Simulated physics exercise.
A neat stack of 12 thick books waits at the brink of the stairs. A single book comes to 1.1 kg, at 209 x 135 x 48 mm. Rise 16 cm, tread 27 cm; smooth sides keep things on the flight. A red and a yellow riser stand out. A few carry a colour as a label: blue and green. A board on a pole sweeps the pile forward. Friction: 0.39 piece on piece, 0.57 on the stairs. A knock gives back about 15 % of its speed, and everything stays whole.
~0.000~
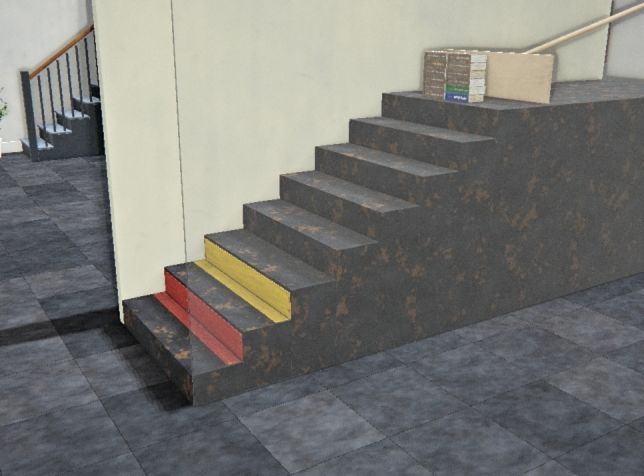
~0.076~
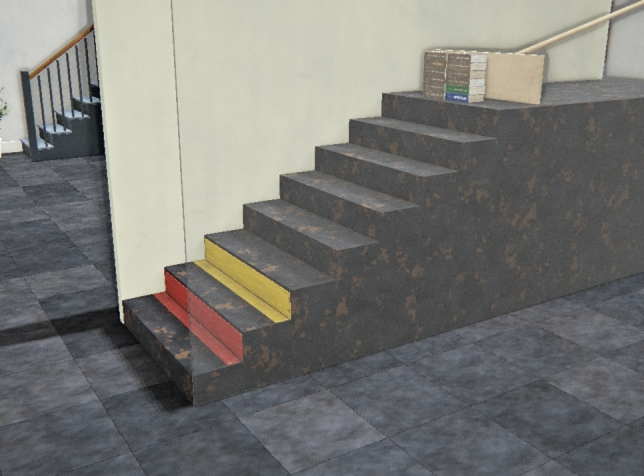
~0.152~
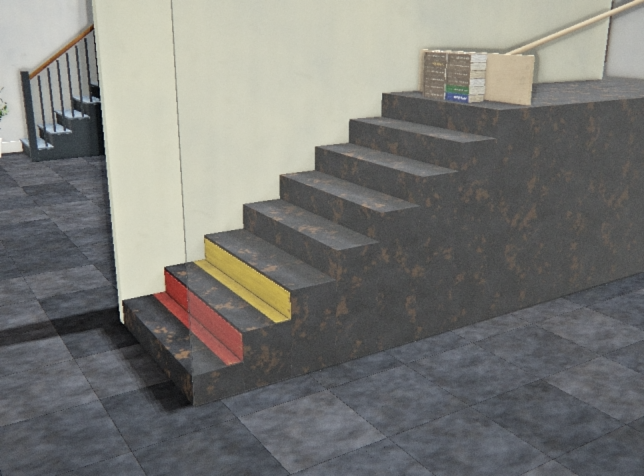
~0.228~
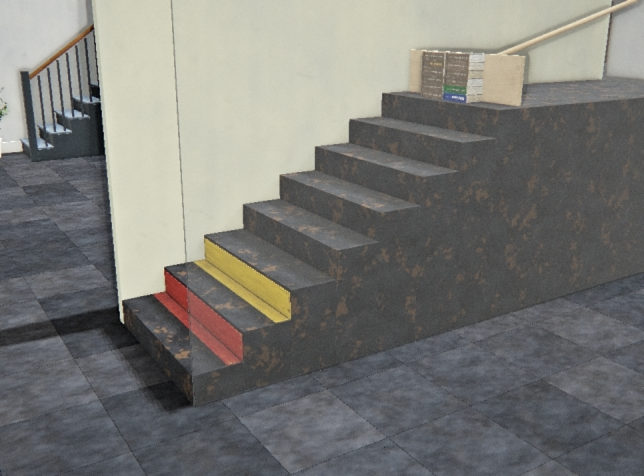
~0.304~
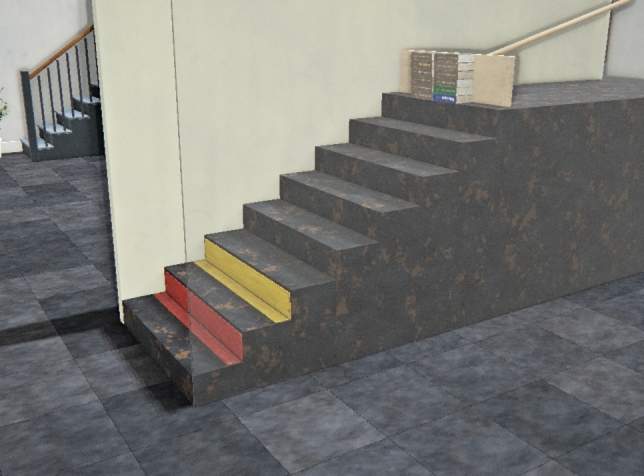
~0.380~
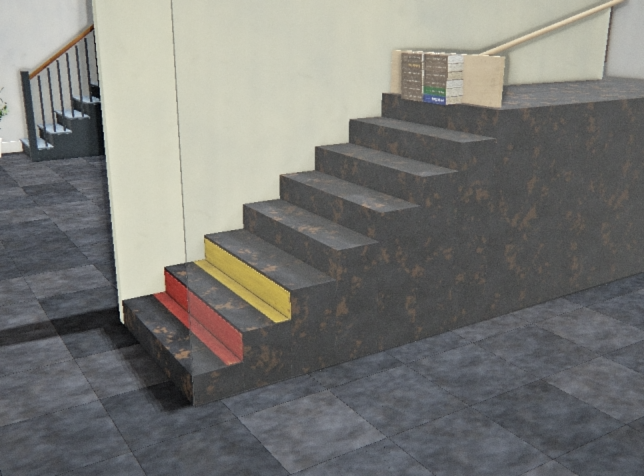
At first, a stack of books, some with blue and green labels, sits at the top of dark stairs with a red and a yellow riser, as a board on a pole moves left toward it. The board then meets the stack and slides it a short way left to the top edge, still neatly piled.
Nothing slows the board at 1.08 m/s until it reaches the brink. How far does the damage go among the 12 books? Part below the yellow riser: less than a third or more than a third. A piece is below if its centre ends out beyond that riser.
The part is under a third.
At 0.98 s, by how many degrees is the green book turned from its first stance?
Some 30°.
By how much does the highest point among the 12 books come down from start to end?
Roughly 34 cm.
After 0.56 s, none of the 12 books below the yellow riser, 12 disturbed; green book leaning 45°, 15 cm lower; blue book leaning 42°, 12 cm lower.
After 0.98 s, none of the 12 books below the yellow riser, 12 disturbed; green book leaning 30°, 18 cm lower; blue book 16 cm lower.
By the end (1.9 s), 1 of the 12 books below the yellow riser; green book leaning 30°, 18 cm lower; blue book 16 cm lower. That is 8 per cent. As the last picture would show them, middles, green book near (422, 122), blue book near (435, 125).
